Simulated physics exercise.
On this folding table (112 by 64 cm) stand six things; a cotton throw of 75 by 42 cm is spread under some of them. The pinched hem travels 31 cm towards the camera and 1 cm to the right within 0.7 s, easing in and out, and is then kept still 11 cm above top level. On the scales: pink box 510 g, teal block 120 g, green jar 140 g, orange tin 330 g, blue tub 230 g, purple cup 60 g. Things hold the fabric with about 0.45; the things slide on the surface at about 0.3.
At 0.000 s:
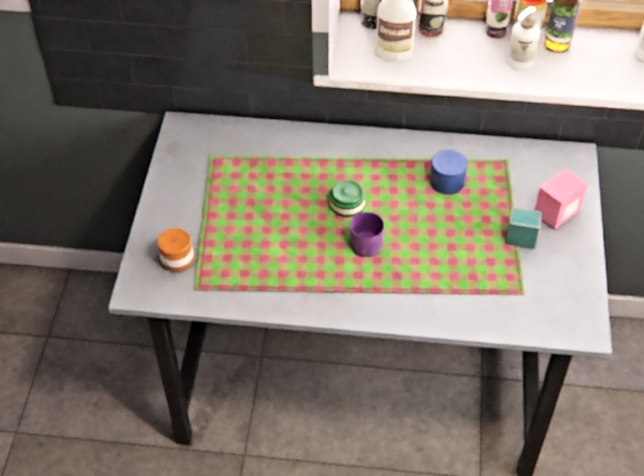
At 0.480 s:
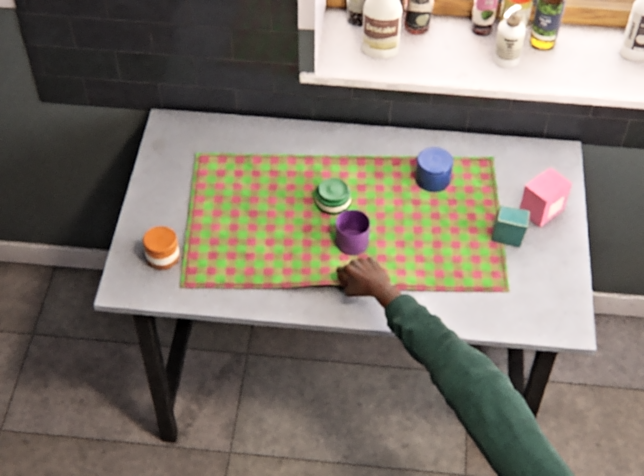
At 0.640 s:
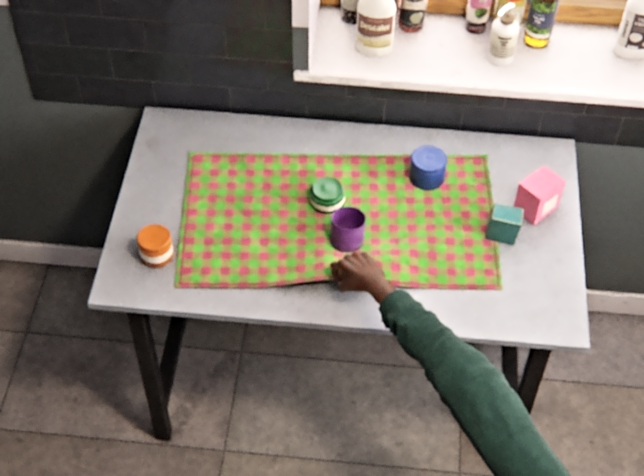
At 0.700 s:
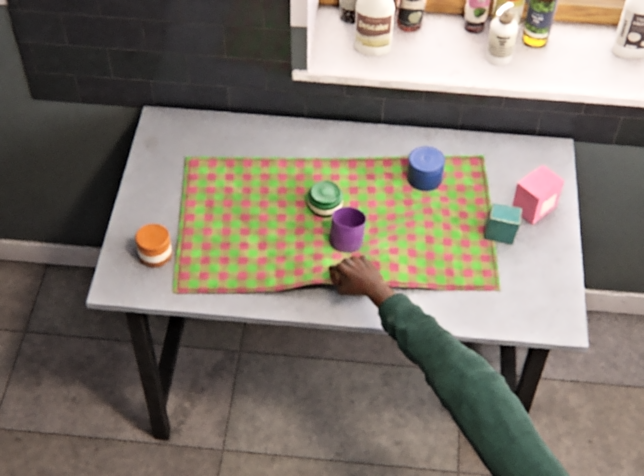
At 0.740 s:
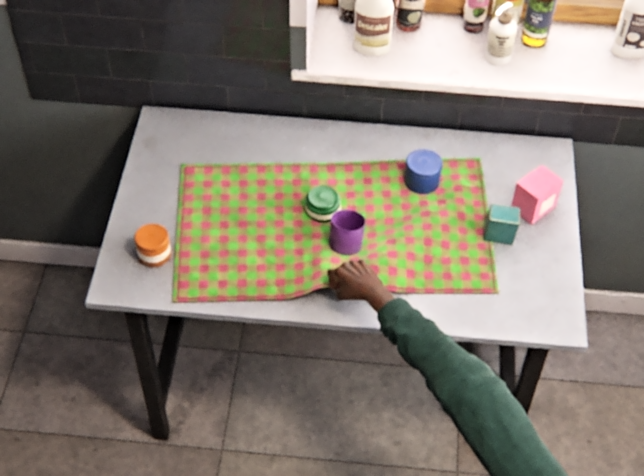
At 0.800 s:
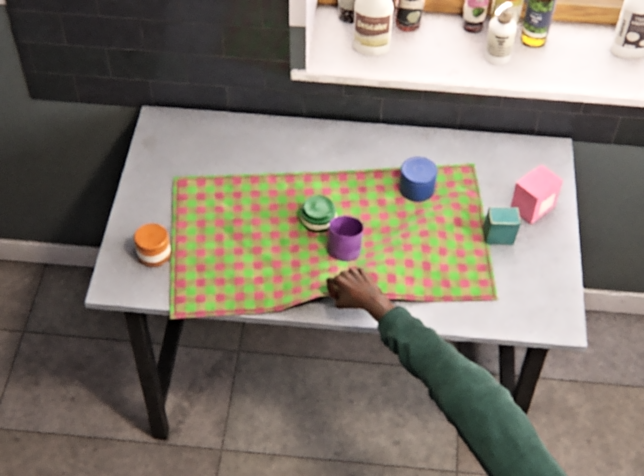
A dark-skinned hand in a green sleeve reaches in from the lower right and pinches the near hem of a green-and-pink checked cloth on a grey table, seen from above. A green jar, purple cup and blue tub stand on it, an orange tin to the left, teal and pink boxes to the right. After the view shifts slightly right, the hand drags the wrinkling cloth nearer, carrying the jar, cup and tub along.
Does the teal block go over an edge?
Result: Teal block remains up there.
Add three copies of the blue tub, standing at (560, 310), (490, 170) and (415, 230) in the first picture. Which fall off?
In that order: Stays up, stays on, falls off.
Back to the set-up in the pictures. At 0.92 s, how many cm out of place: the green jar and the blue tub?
About: Green jar 15 cm, blue tub 10 cm.
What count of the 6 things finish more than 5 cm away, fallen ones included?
That makes 3.
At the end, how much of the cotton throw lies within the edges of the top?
Some 20 per cent of it.
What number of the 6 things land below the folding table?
That makes 2.
At 0.9 s, 90 % of the cotton throw is still over the top; teal block 3 cm off its start, green jar 15 cm off its start, blue tub 12 cm off its start.
At 1.1 s, 65 % of the cotton throw is still over the top; teal block 5 cm off its start, green jar 25 cm off its start, blue tub 22 cm off its start.
At 1.2 s, 45 % of the cotton throw is still over the top; teal block 4 cm off its start at (506, 227), green jar 34 cm off its start at (309, 300), blue tub 30 cm off its start at (412, 252).
At 1.3 s, 35 % of the cotton throw is still over the top; teal block 4 cm off its start, green jar 39 cm off its start, blue tub 33 cm off its start.
At 2.9 s, 20 % of the cotton throw is still over the top; teal block 4 cm off its start at (506, 228), green jar over the edge, purple cup over the edge, blue tub 40 cm off its start at (399, 287).
